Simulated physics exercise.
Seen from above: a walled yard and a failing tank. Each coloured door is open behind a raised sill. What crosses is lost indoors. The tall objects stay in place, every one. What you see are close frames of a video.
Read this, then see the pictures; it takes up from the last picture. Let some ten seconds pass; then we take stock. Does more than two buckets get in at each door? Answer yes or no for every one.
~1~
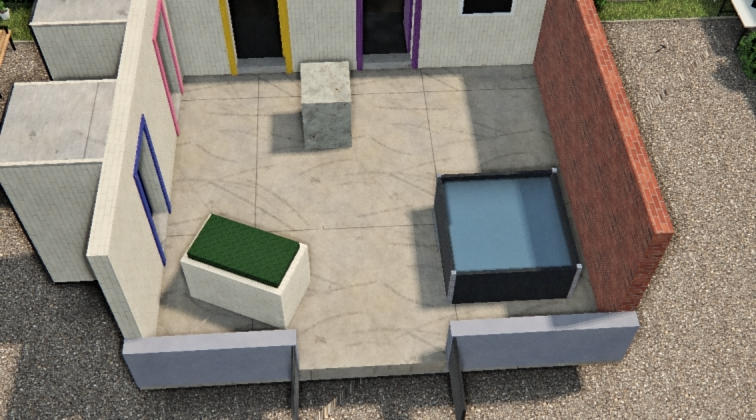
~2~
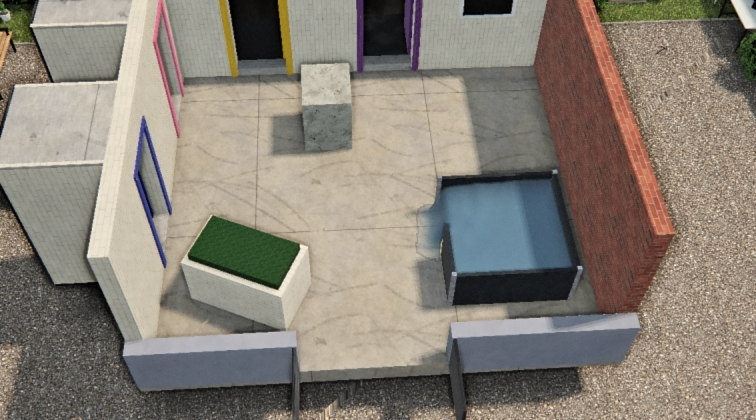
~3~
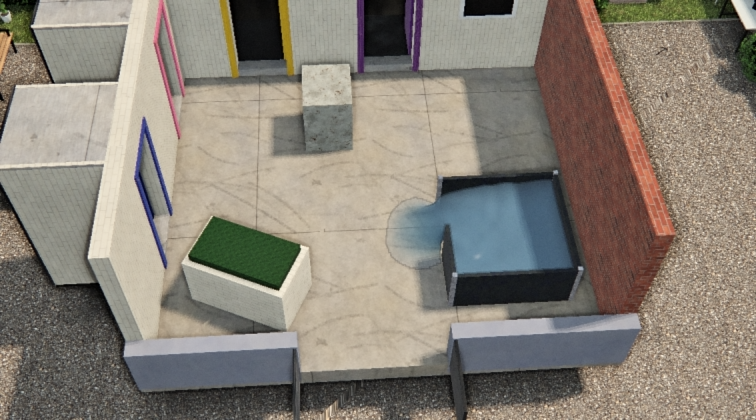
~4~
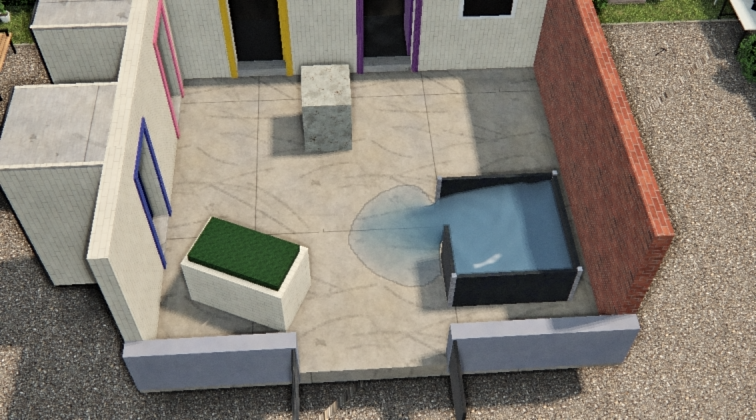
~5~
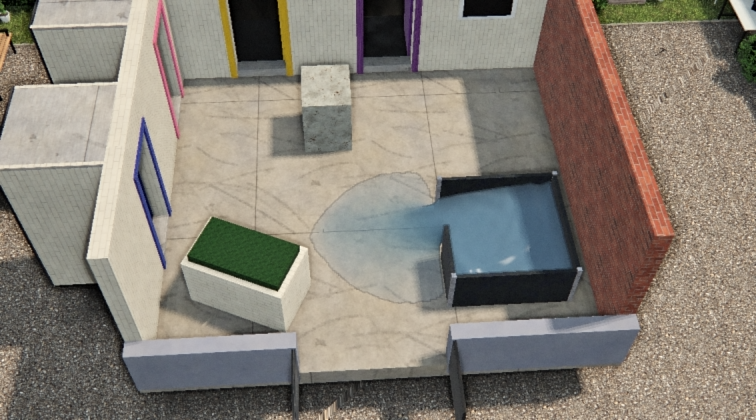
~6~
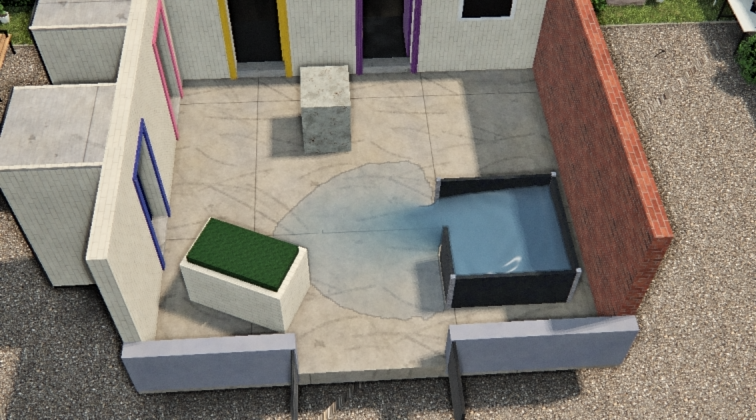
Purple door: No, yellow door: No, pink door: Yes, blue door: Yes.
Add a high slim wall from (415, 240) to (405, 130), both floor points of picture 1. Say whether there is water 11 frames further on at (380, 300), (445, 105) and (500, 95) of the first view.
Results in sequence: Swamped / swamped / swamped.
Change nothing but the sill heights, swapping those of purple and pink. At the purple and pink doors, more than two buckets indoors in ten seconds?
Taking them one by one, the purple door remains short of it while the pink one remains short of it.
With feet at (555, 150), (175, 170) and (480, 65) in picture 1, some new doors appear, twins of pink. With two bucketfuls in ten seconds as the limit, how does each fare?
Log: Door one misses the mark; door two beats the mark; door three misses the mark.
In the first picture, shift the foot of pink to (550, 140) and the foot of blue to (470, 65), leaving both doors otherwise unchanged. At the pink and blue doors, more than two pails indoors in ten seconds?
Well, the pink one stays short of the threshold, while the blue one stays short of the threshold.
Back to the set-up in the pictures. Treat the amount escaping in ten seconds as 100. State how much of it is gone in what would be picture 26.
Somewhere around 50 per cent, I'd say.
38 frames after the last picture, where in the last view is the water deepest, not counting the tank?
At about (183, 89).
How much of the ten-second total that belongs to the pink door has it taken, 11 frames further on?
I'd put it at 0 percent.
A moment on, water covers 35 % of the floor; the purple door not reached, the yellow door not reached, the pink door not reached, the blue door wet at the sill, nothing in.
Next, water covers 45 % of the floor; the purple door not reached, the yellow door not reached, the pink door wet at the sill, nothing in, the blue door over two buckets in.
Then, water covers 50 % of the floor; the purple door wet at the sill, nothing in, the yellow door wet at the sill, nothing in, the pink door under two buckets in, the blue door far over two buckets in.
Later, water covers 70 % of the floor; the purple door wet at the sill, nothing in, the yellow door wet at the sill, nothing in, the pink door over two buckets in, the blue door far over two buckets in.
In the end, water covers 90 % of the floor; the purple door wet at the sill, nothing in, the yellow door wet at the sill, nothing in, the pink door over two buckets in, the blue door far over two buckets in.
